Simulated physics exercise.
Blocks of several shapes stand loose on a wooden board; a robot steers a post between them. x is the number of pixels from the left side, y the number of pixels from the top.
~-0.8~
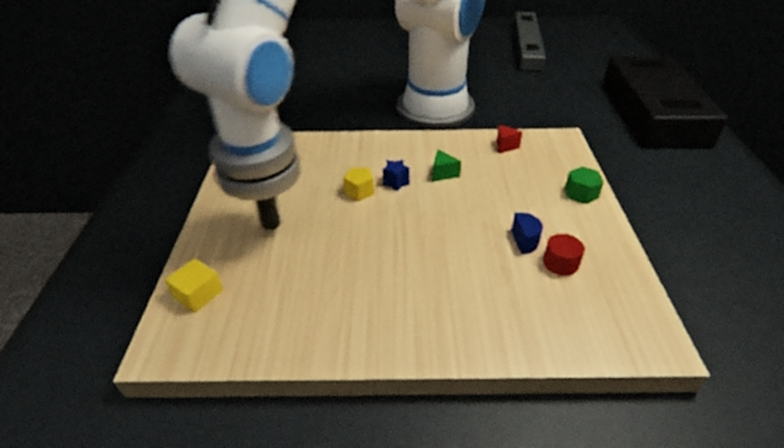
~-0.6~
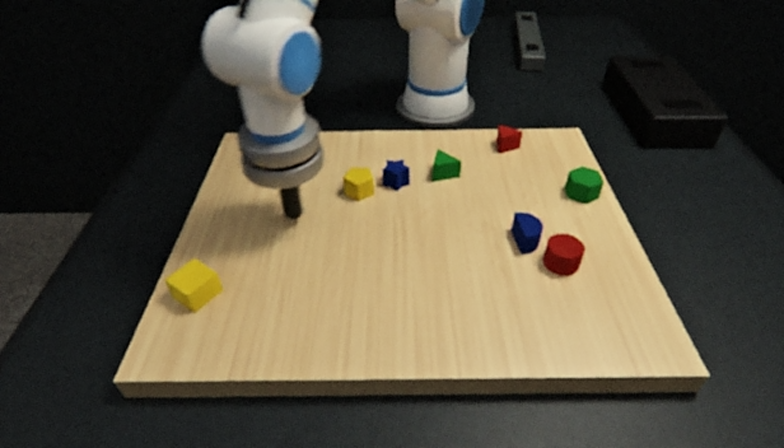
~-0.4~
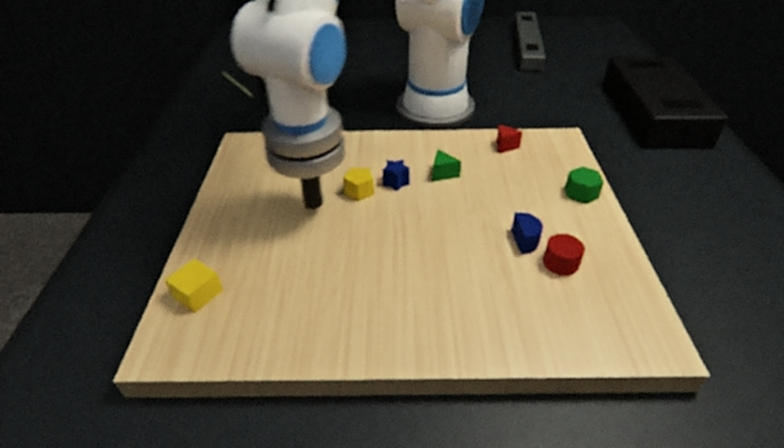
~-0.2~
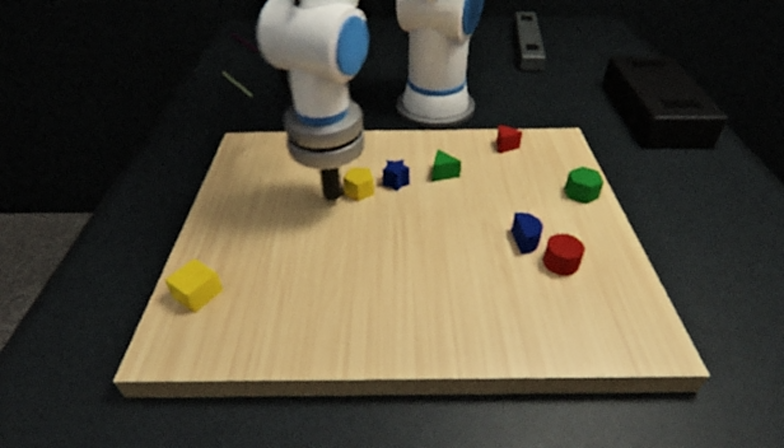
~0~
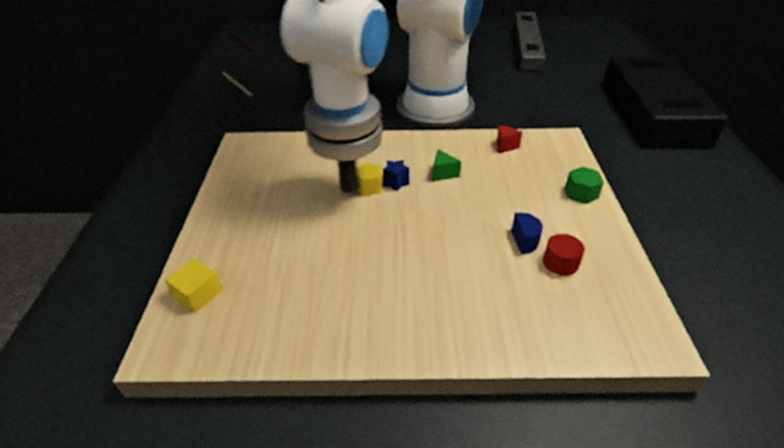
On a wooden board, a robot arm moves its post right and nudges a yellow block.
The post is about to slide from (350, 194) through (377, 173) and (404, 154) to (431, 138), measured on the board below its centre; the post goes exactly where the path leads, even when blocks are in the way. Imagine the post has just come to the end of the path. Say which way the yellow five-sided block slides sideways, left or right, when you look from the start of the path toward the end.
Goes right.
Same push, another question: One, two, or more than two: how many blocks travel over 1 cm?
That makes 2 blocks.
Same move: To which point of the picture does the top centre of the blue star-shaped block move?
In the picture, that point is around (423, 165).
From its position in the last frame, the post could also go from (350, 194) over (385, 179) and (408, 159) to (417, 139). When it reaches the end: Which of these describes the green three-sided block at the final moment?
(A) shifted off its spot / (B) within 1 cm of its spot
A.
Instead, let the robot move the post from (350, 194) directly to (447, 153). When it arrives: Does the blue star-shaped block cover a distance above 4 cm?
Short answer: Yes.
On the path given first. One third of the way, post at (376, 165); yellow five-sided block at (398, 158), turned 55° clockwise; blue star-shaped block at (419, 164), turned 25° clockwise.
Two thirds of the way, post at (404, 146); yellow five-sided block at (404, 156), turned 75° clockwise; blue star-shaped block at (423, 165), turned 30° clockwise.
At the end, post at (432, 131); yellow five-sided block at (404, 156), turned 75° clockwise; blue star-shaped block at (423, 165), turned 30° clockwise; green three-sided block in place.
